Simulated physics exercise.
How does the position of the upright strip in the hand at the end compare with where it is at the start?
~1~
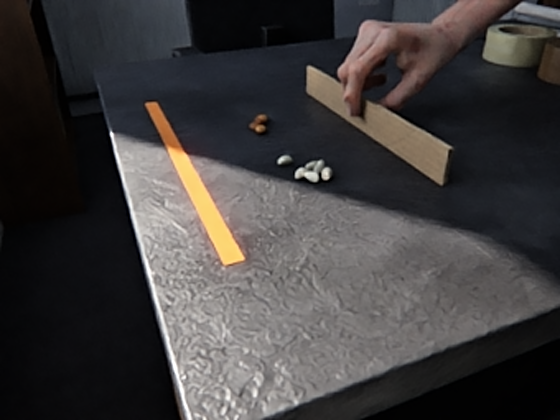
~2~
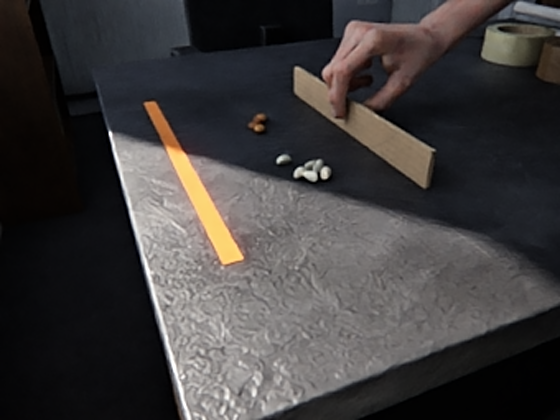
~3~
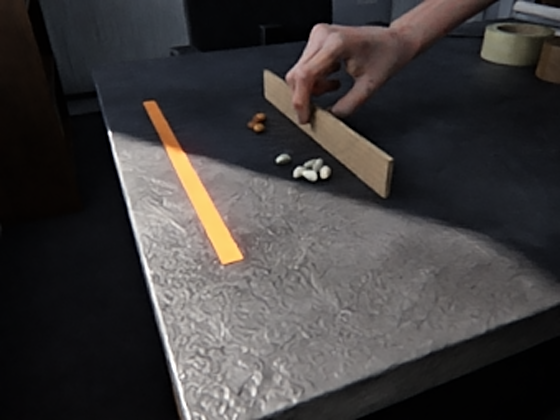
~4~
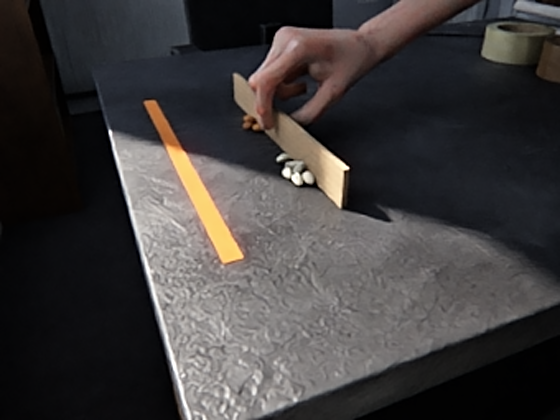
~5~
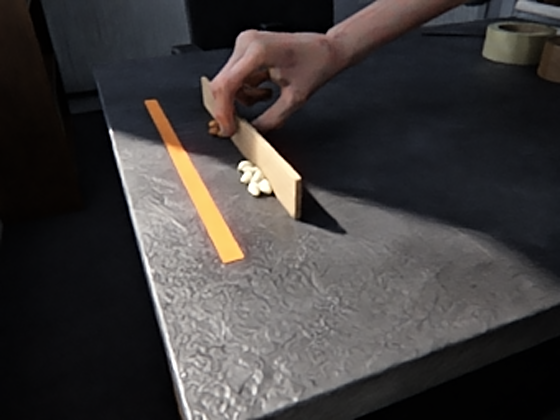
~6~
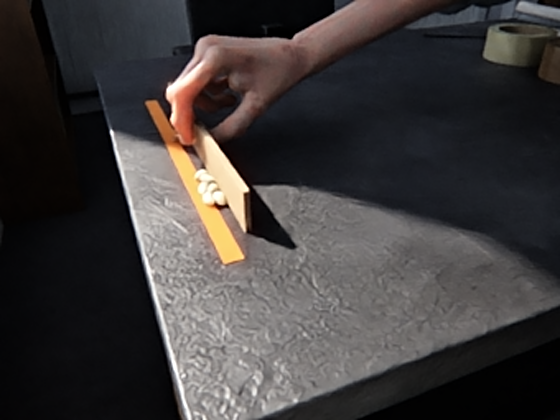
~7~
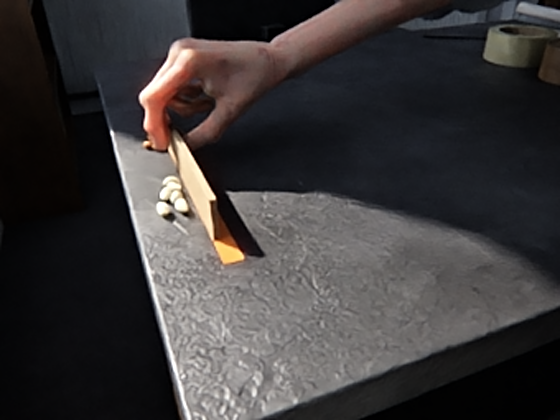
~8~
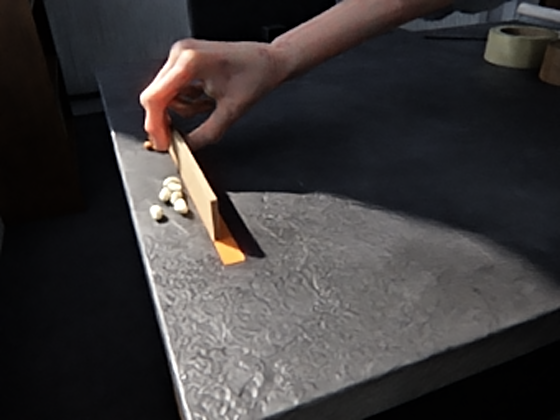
At the start the strip stands to the right of the small bits, well away from the orange tape. By the end it is farther left, standing on the tape near the left edge of the table.
